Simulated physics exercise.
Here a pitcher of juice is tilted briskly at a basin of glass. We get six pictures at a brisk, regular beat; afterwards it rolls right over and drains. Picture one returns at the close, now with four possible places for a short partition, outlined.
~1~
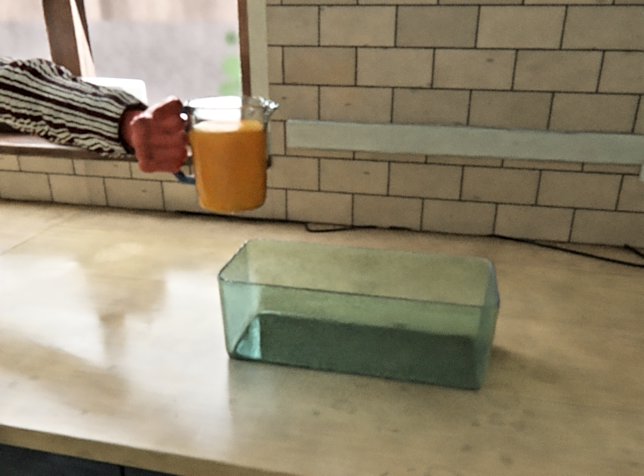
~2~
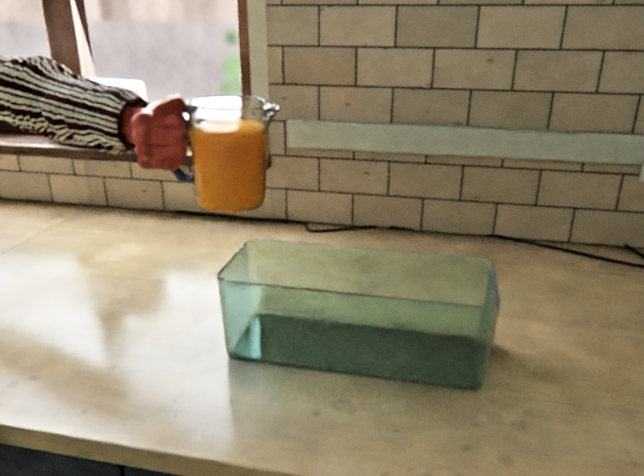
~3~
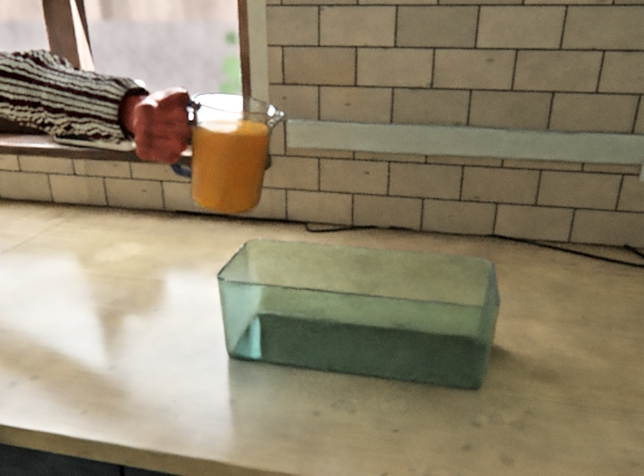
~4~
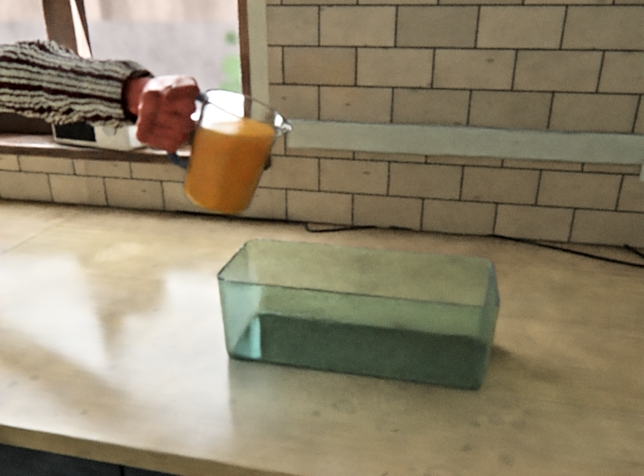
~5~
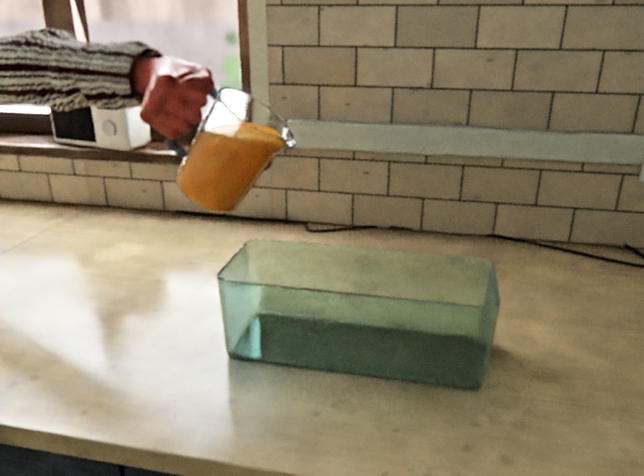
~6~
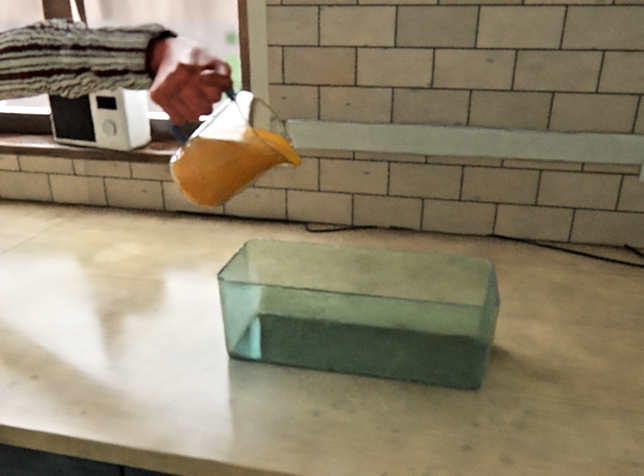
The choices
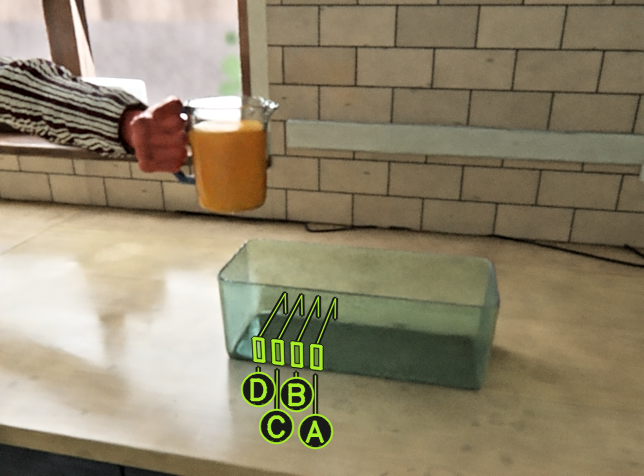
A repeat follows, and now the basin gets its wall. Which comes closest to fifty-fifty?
Slot A.
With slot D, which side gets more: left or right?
The right one.
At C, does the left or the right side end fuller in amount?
The right one.
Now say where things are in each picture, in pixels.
The first picture shows upright, lip at (276, 106); basin from (227, 353) to (485, 386); nothing has left yet.
The second picture shows tipped about 2°, lip at (278, 109); nothing has left yet.
The third picture shows tipped about 9°, lip at (284, 116); nothing has left yet.
The fourth picture shows tipped about 20°, lip at (290, 128); nothing has left yet.
The fifth picture shows tipped about 34°, lip at (296, 145); nothing has left yet.
The sixth picture shows tipped about 50°, lip at (296, 165); juice is over the lip, down to (296, 165).
In lime, A at (315, 375); B at (296, 372); C at (277, 370); D at (258, 367).
If A is chosen, about 54 % ends left of the wall and 43 % right of it; 3 % is lost outside.
If B is chosen, about 15 % ends left of the wall and 83 % right of it.
If C is chosen, about 6 % ends left of the wall and 93 % right of it.
If D is chosen, about 10 % ends left of the wall and 87 % right of it; 3 % is lost outside.
